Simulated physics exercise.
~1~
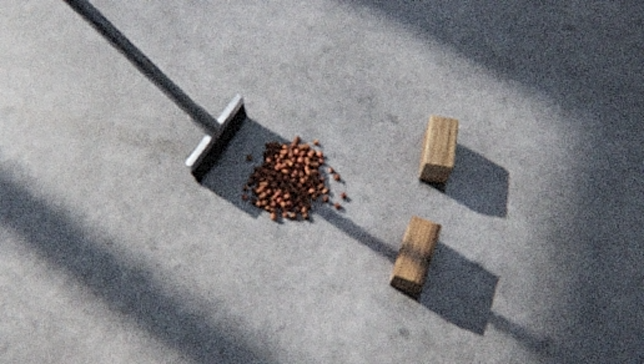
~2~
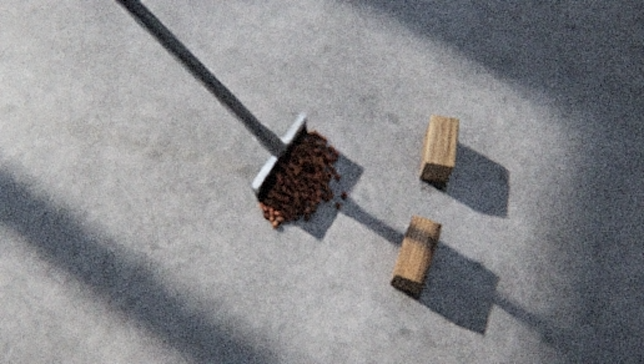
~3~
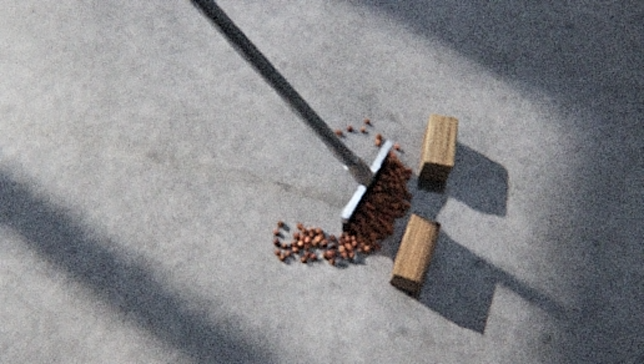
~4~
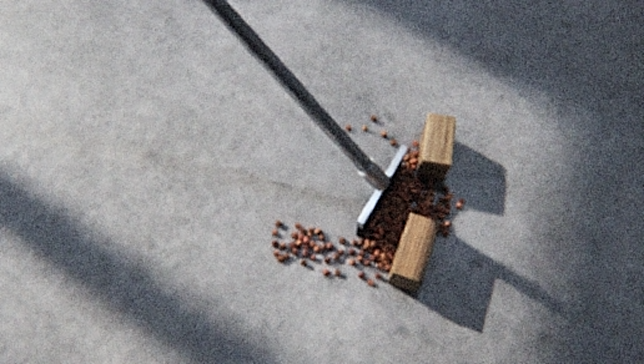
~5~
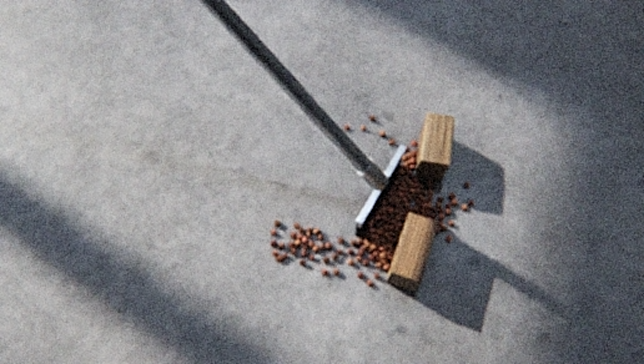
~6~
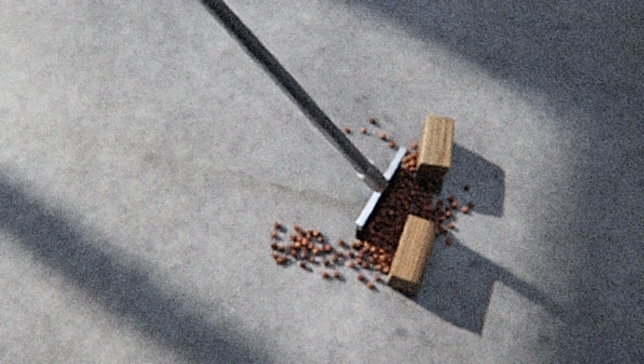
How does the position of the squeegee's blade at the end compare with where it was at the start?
At the start the blade was on the left side of the pellet pile, well away from the wooden blocks. By the end it was farther right and slightly lower, resting just to the left of the two blocks with pellets packed between.
